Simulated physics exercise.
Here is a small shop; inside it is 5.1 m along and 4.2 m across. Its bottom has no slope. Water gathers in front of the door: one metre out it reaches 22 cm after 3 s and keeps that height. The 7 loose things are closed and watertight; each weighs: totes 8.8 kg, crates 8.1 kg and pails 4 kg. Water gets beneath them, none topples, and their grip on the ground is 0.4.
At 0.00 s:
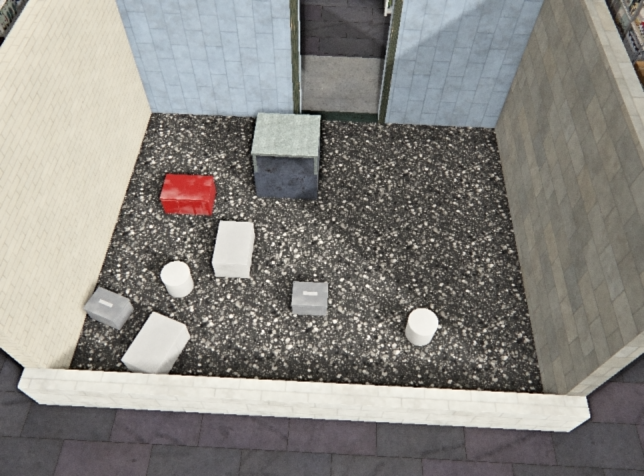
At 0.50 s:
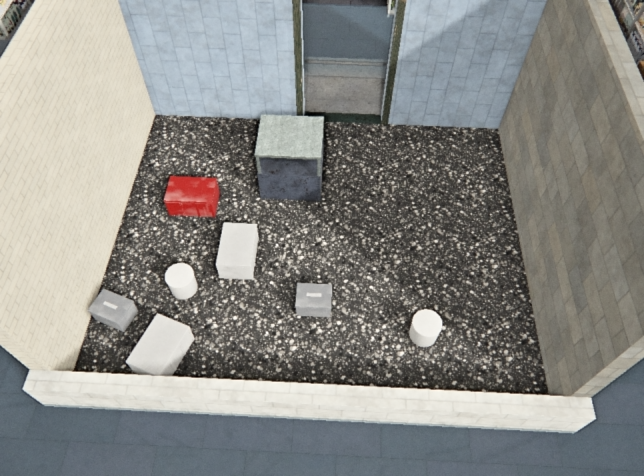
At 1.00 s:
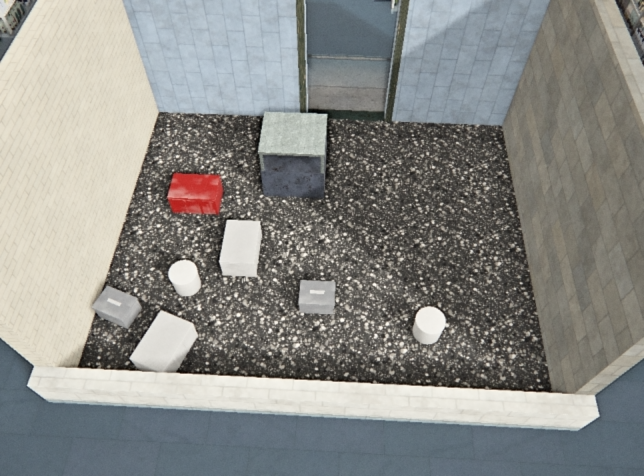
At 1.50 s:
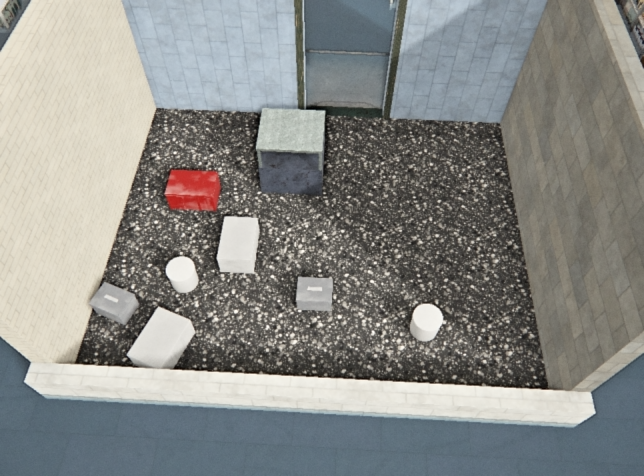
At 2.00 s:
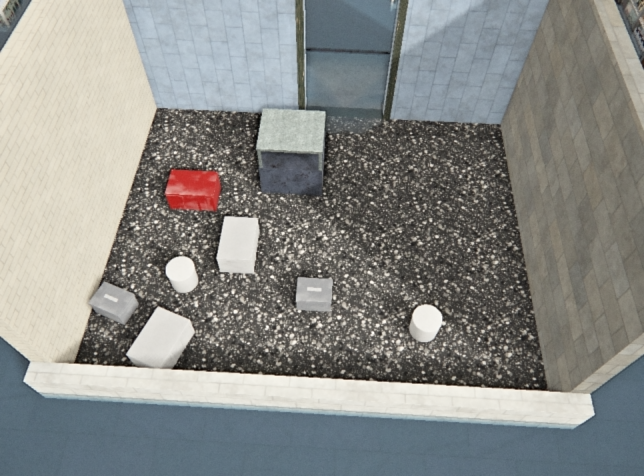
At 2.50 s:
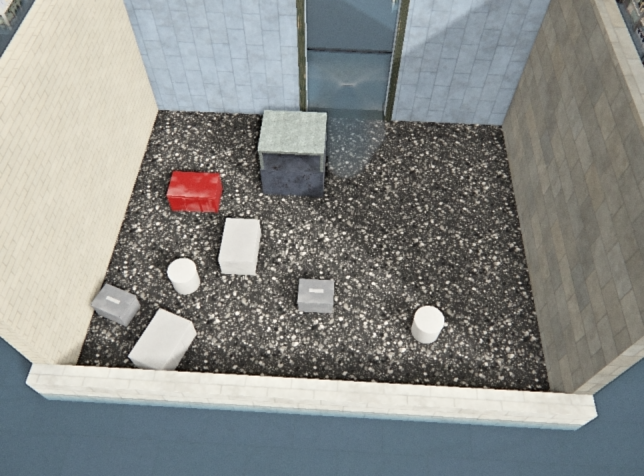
A small walled shop floor of dark speckled gravel is seen from high above, looking down toward a narrow glass doorway in a pale blue back wall. A red crate sits at left near a large grey-green block, with white and grey boxes and two white pails scattered in front. The view shifts very slightly, the ground outside turns blue with water, and a thin wet patch spreads inside the doorway while every object stays still.
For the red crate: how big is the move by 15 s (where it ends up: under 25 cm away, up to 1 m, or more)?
The red crate moves a short way.
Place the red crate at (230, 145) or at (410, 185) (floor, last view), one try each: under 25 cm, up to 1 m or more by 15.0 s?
In turn: It is nudged along; it gets carried off.
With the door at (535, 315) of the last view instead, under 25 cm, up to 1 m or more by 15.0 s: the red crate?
In that case the red crate travels far.
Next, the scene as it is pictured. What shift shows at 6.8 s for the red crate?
About 0 cm.
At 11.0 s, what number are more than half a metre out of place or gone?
By then 1.
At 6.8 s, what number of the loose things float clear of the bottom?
At that moment 1.
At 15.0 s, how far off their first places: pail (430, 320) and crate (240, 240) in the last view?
In turn: 250 cm, 140 cm.
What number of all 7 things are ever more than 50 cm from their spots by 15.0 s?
7 of them.
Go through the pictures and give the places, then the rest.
In the first picture, the red crate at (187, 187), on the bottom; 0.0 m2 under water; 0 of 7 have shifted.
In the second picture, the red crate at (190, 189) rests on the ground; 0.0 m2 under water; 0 of 7 have shifted.
In the third picture, the red crate at (194, 186) rests on the ground; 0.0 m2 under water; 0 of 7 have shifted.
In the fourth picture, the red crate at (191, 183), on the bottom; water covers 0.0 m2; 0 of 7 have shifted.
In the fifth picture, the red crate at (192, 183), on the bottom; 0.2 m2 under water; 0 of 7 have shifted.
In the sixth picture, the red crate at (193, 184), on the bottom; 0.9 m2 under water; 0 of 7 have shifted.
After 3.5 s the red crate is near (193, 184), 0.0 m from its start, aground; 0 afloat.
After 6.8 s the red crate is near (193, 184), 0.0 m from its start, aground; 1 afloat.
After 11.0 s the red crate is near (211, 189), 0.3 m from its start, afloat; 6 afloat.
After 15.0 s the red crate is near (150, 171), 0.6 m from its start, afloat; 7 afloat.
